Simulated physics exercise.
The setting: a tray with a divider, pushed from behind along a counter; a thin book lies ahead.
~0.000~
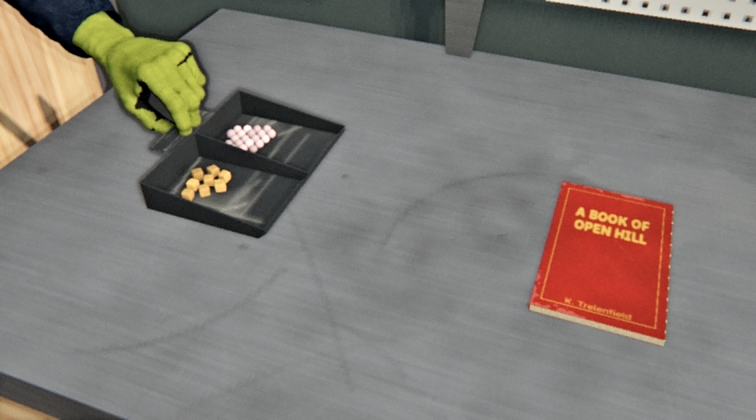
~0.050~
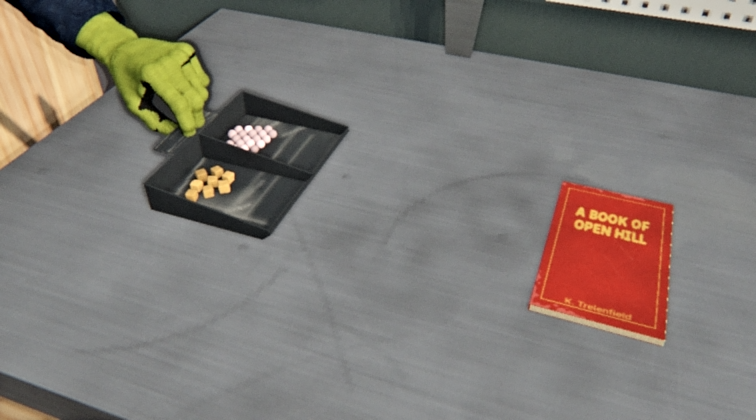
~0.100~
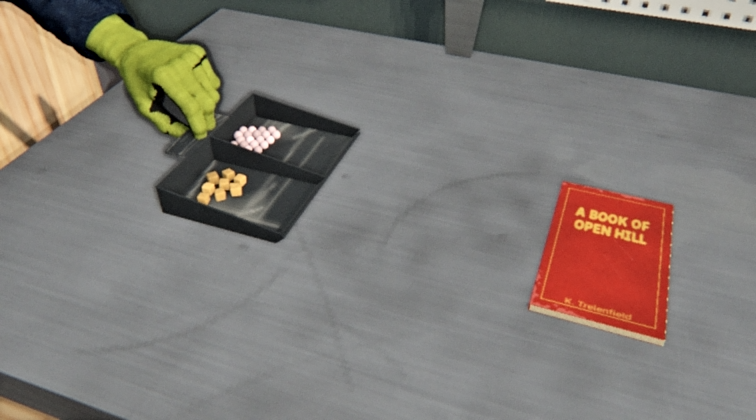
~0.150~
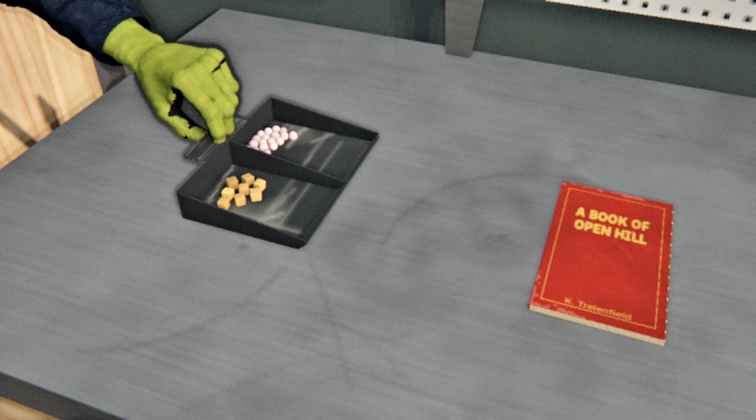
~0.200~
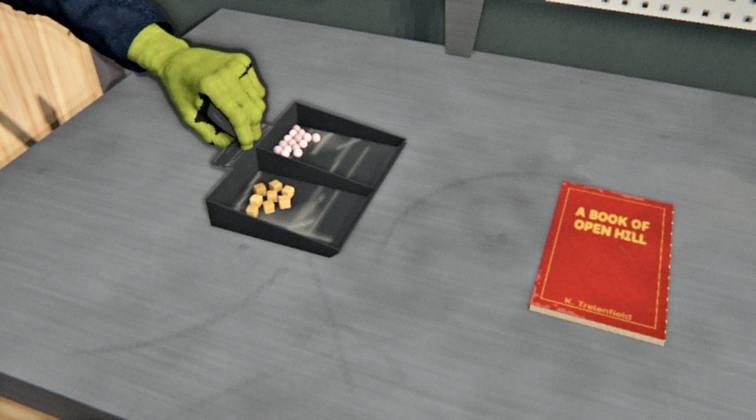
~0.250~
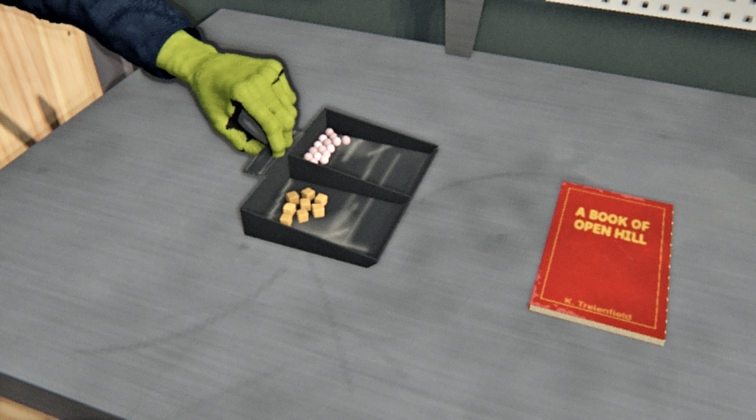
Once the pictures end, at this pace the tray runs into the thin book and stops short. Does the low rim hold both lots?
Note - front handful is retained; back handful lets some escape.
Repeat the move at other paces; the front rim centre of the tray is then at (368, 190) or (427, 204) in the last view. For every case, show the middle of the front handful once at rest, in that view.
Its middle ends up close to (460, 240) the first time, and close to (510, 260) the second time.
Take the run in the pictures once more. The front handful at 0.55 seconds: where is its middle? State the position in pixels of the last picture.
Its centre is at about (495, 254).
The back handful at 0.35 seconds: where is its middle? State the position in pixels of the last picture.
Its centre sits near (383, 167).
Around 0.35 s, tray still sliding, front rim near (474, 215); front handful all inside; back handful all inside.
Around 0.55 s, tray stopped at the thin book; front handful all inside, moved towards the front rim; back handful all inside, moved towards the front rim.
Around 0.76 s, tray stopped at the thin book; front handful all inside, moved towards the front rim; back handful about a third out of the tray.
Finally (1.6 s), tray stopped at the thin book; front handful all inside, moved towards the front rim; back handful about a third out of the tray.
